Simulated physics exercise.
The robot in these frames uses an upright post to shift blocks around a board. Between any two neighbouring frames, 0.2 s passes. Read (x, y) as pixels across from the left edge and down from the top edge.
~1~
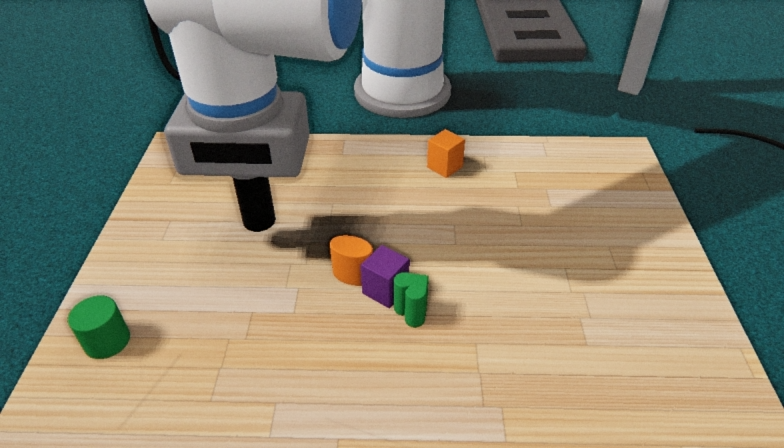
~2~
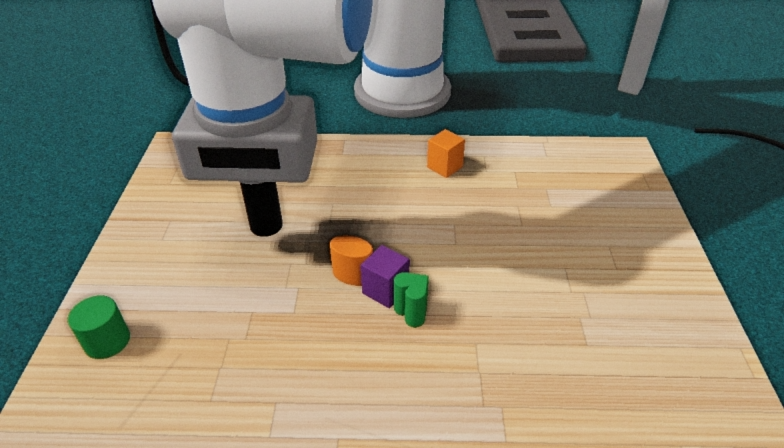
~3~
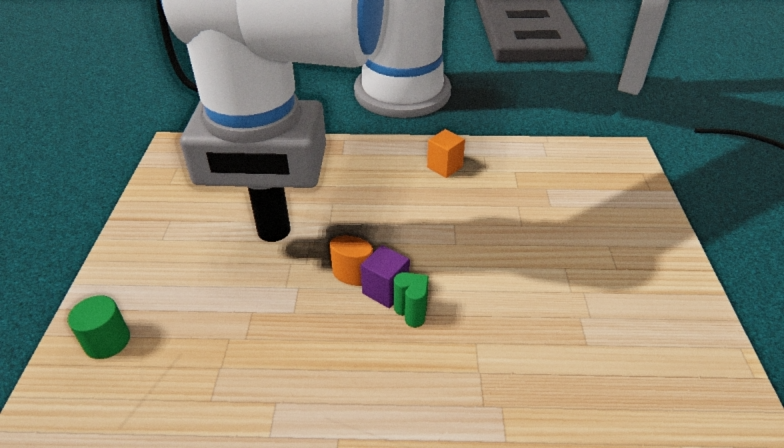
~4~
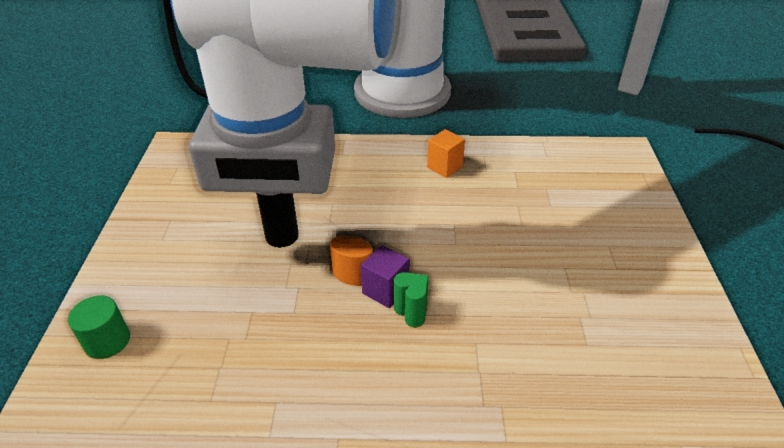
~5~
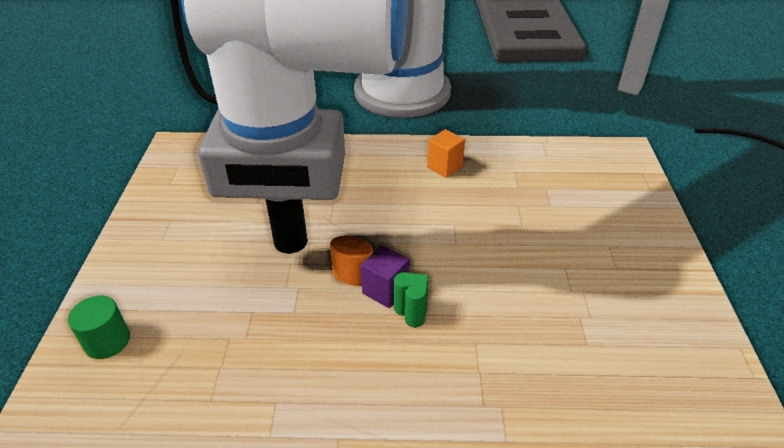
The robot arm moved its black upright post a short way right and toward the viewer, nearing the orange block beside the purple and green ones, while all the blocks on the wooden board stayed still.
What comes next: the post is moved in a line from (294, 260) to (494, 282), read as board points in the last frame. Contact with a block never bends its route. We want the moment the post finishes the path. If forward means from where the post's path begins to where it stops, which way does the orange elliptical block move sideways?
It goes left.
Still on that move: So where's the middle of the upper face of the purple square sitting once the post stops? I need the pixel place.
About (415, 271).
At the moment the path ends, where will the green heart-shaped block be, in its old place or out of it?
Here the green heart-shaped block moves off its spot.
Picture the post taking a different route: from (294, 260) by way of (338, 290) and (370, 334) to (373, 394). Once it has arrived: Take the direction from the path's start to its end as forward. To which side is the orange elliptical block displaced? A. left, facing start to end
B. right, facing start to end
The answer is A.
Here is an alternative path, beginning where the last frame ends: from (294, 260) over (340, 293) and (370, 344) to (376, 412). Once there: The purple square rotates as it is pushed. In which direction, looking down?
Clockwise, looking down.
The first path, step by step. One third of the way, post at (359, 250); orange elliptical block at (397, 244), turned 25° anticlockwise; purple square at (404, 267), turned 45° clockwise; green heart-shaped block at (421, 291), turned 15° anticlockwise.
Two thirds of the way, post at (427, 257); orange elliptical block at (464, 240), turned 65° anticlockwise; purple square at (415, 271), turned 65° clockwise; green heart-shaped block at (422, 297).
At the end, post at (497, 264); orange elliptical block at (509, 233), turned 170° anticlockwise; purple square at (415, 271), turned 65° clockwise; green heart-shaped block at (422, 297).
